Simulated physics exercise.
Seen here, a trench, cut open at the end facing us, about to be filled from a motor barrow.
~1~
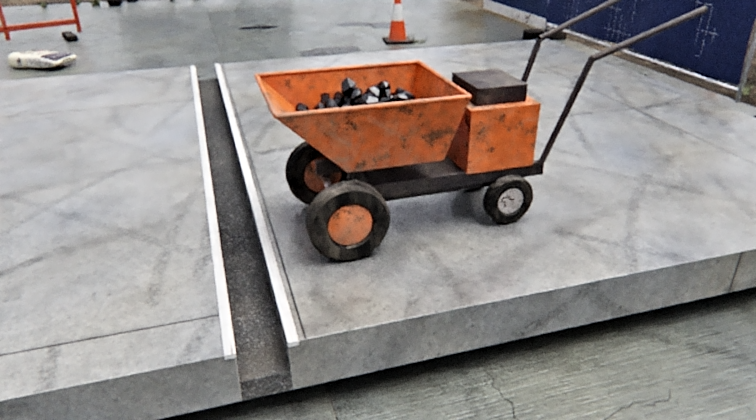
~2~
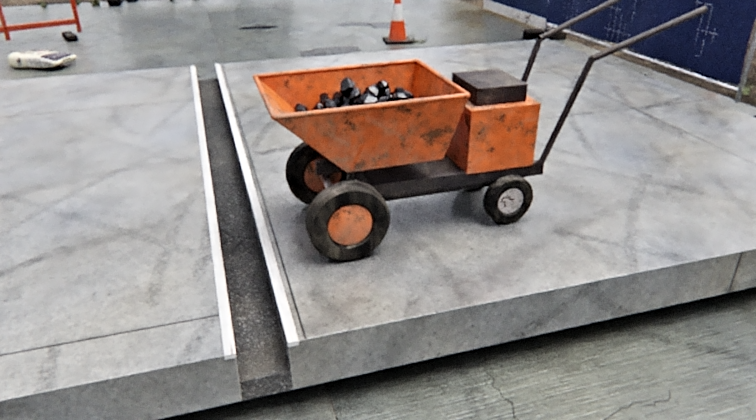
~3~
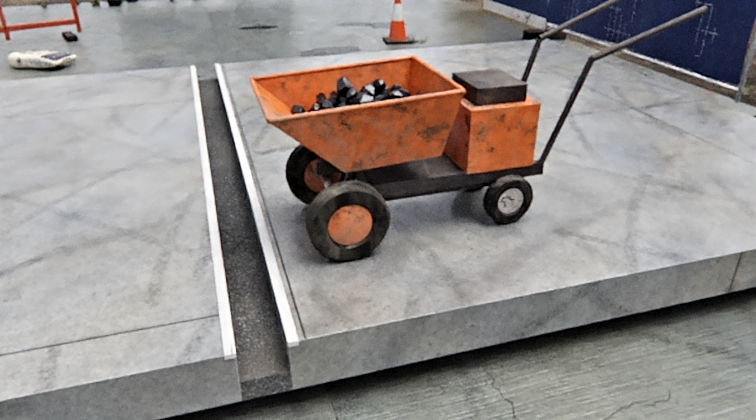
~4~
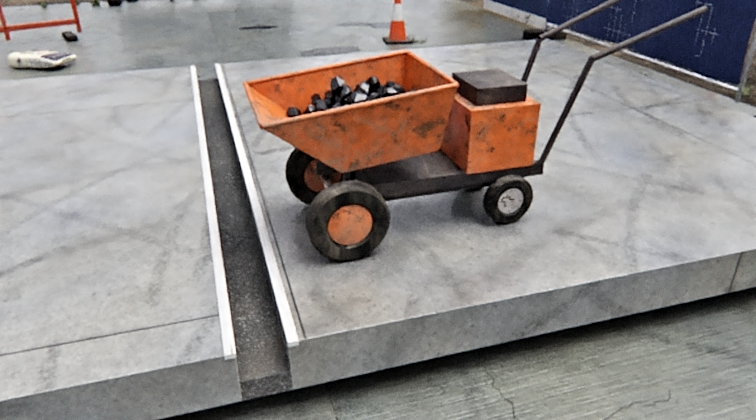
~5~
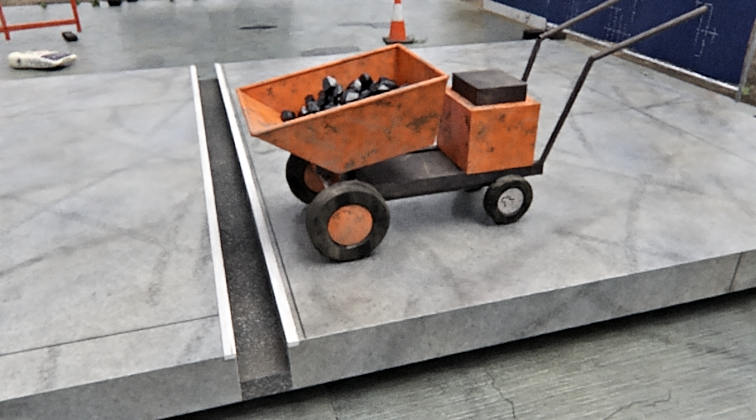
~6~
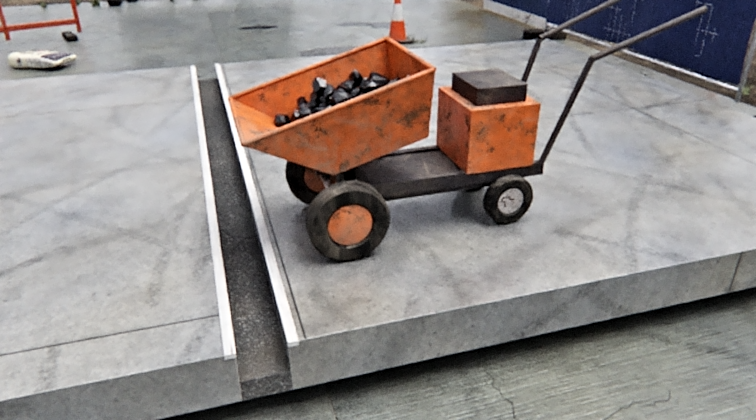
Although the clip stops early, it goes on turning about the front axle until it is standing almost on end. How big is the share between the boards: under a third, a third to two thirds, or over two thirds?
Okay, so the amount in the trench ends shy of the one-third mark.
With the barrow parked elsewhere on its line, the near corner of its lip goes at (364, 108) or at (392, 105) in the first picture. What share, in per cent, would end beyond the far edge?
First position: Some 0 percent; second position: Some 0 percent.
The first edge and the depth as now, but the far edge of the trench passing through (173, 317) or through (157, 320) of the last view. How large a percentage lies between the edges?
Roughly 60 % and 80 %.
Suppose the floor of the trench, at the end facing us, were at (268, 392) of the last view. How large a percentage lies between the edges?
0 %.
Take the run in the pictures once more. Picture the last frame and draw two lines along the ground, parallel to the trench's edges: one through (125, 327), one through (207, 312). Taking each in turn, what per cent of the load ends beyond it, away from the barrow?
10 % and 60 %, in that order.
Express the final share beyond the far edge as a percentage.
Roughly 60 percent.
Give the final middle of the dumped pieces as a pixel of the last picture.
The centre comes to rest near (169, 245).
Shortly afterwards, skip tipped steeply; the whole lot in the skip.
Next, skip tipped right over; the bulk in the skip; a little beyond it.
Some moments later, skip tipped right over; near a third in the skip; near two thirds beyond it.
In the end, skip tipped right over; near a third in the skip; only a few in or heaped over the trench; near two thirds beyond it.
